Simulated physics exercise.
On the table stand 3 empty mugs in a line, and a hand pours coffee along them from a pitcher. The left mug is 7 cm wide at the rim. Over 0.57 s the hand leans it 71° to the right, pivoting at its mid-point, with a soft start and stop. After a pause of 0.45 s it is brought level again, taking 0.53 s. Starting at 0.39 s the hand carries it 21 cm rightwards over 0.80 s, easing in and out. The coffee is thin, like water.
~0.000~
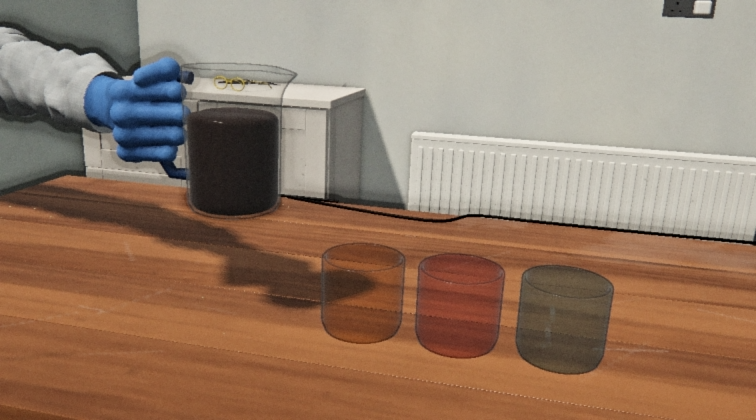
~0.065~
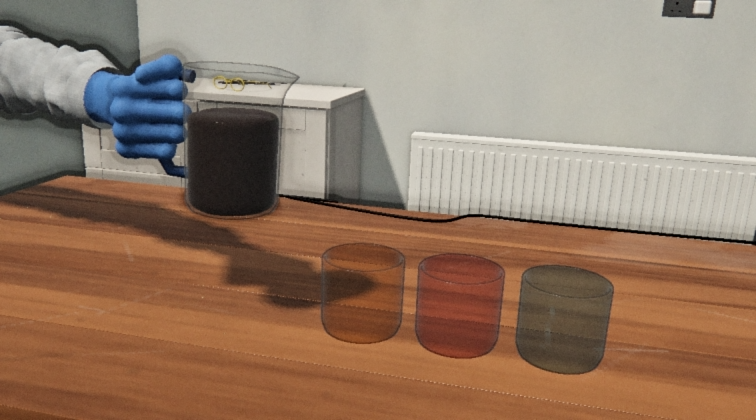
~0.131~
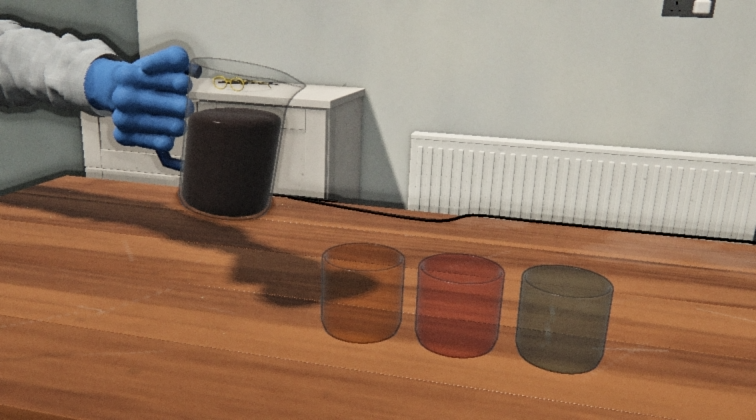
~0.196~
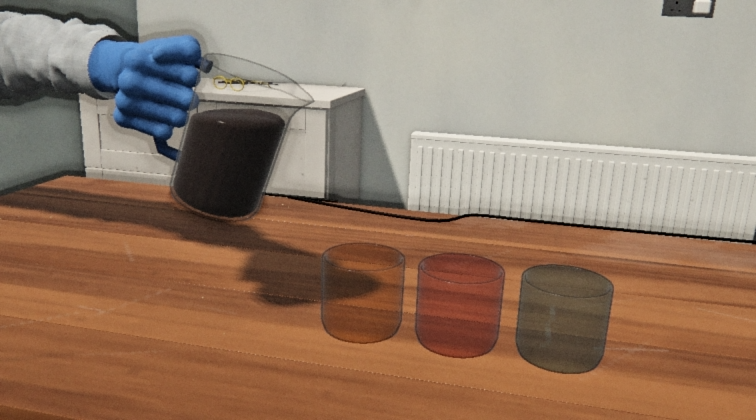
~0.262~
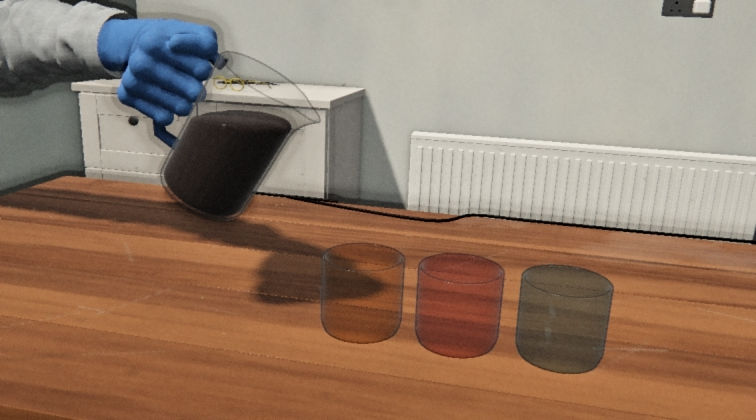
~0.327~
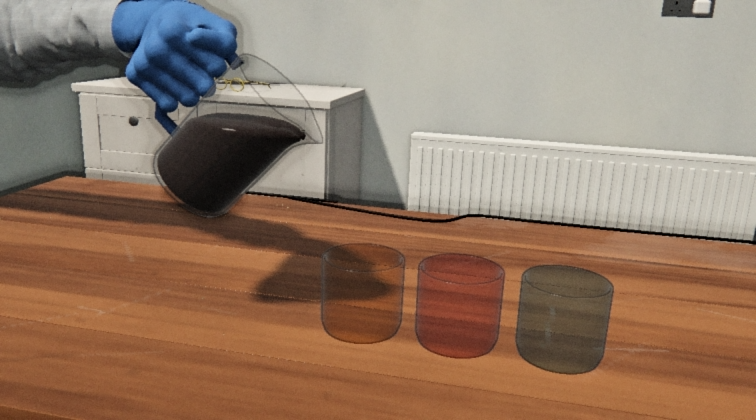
The video shows a blue-gloved hand holding a clear pitcher of dark liquid above a wooden table with three translucent mugs, orange, red and olive, in a line; the hand leans the pitcher steadily to the right.
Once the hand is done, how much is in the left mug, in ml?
Roughly 35 ml lands in it.
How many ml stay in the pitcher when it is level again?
Some 240 ml.
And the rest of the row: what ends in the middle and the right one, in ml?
About 50 ml middle, 120 ml right.
By 0.65 s the tilt is 71° and from the left they hold 35 ml, 0 ml, 0 ml, the pitcher 470 ml, and 0 ml is on the table.
By 0.88 s the tilt is 71° and from the left they hold 35 ml, 50 ml, 0 ml, the pitcher 370 ml, and 15 ml is on the table.
By 1.12 s the tilt is 64° and from the left they hold 35 ml, 50 ml, 95 ml, the pitcher 265 ml, and 40 ml is on the table.
By 1.39 s the tilt is 15° and from the left they hold 35 ml, 50 ml, 120 ml, the pitcher 235 ml, and 75 ml is on the table.
At rest from the left they hold 35 ml, 50 ml, 125 ml, the pitcher 235 ml, and 85 ml is on the table.
